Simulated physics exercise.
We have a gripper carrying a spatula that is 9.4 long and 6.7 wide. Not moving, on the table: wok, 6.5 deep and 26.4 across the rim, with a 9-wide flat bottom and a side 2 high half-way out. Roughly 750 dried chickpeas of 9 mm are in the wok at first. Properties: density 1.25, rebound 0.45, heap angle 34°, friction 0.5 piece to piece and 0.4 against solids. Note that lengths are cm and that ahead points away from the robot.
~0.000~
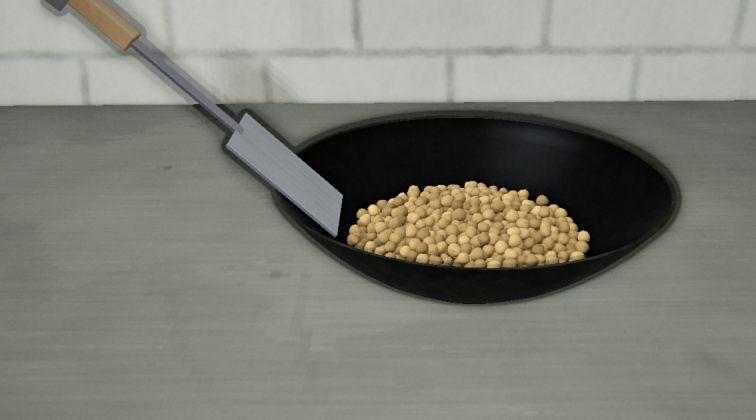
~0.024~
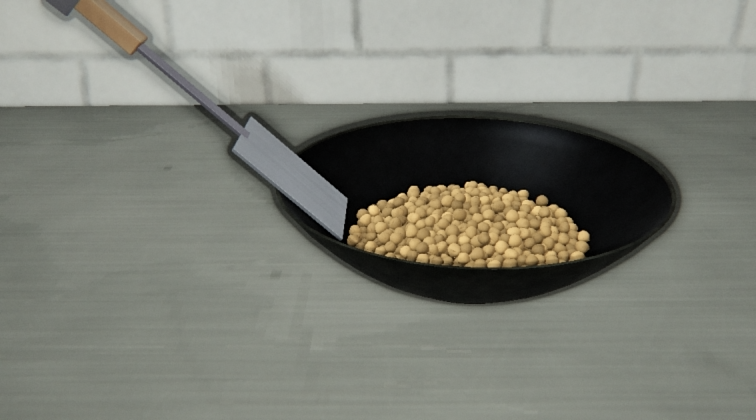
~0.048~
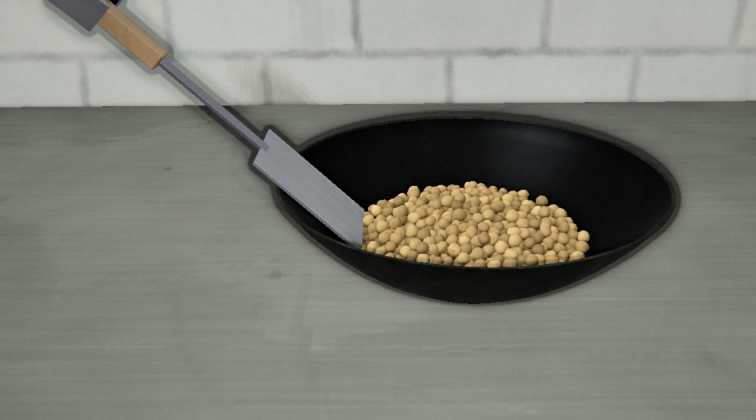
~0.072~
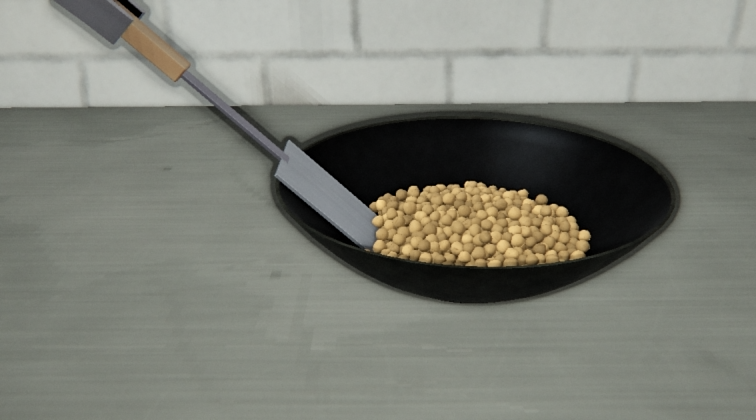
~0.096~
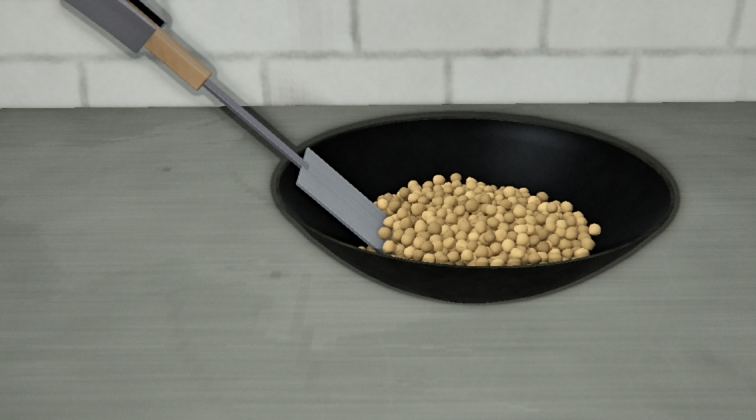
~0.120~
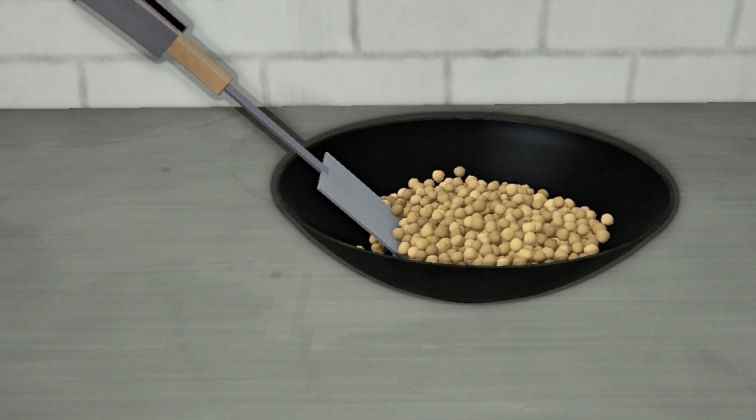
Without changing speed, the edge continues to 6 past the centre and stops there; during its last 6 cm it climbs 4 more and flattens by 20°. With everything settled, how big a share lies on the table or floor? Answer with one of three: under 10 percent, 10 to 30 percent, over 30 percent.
Under 10 percent.
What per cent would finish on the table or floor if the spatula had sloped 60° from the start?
Estimate: Approx. 0 %.
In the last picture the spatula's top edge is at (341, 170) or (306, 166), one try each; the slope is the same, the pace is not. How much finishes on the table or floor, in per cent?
Try one roughly 5 per cent; try two roughly 0 per cent.
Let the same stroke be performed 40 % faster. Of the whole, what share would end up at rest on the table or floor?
In that case, close to 5 per cent.
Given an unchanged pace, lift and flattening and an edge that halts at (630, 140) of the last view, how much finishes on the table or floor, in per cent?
Something near 25 in a hundred.
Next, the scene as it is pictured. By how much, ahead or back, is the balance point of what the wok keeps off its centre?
The balance point is about 4.0 cm ahead.
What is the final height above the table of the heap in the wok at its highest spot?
6.5 cm.
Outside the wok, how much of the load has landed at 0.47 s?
I'd say close to 0 in a hundred.
After 0.18 s, sloping 43°, highest piece 5 above the table; 746 in the wok.
After 0.24 s, sloping 33°, highest piece 6 above the table; 746 in the wok.
After 0.47 s, sloping 24°, highest piece 7 above the table; 746 in the wok.
After 1.52 s, sloping 24°, highest piece 6 above the table; 746 in the wok.
In the end, 746 in the wok. That is 0 % on the table or floor.
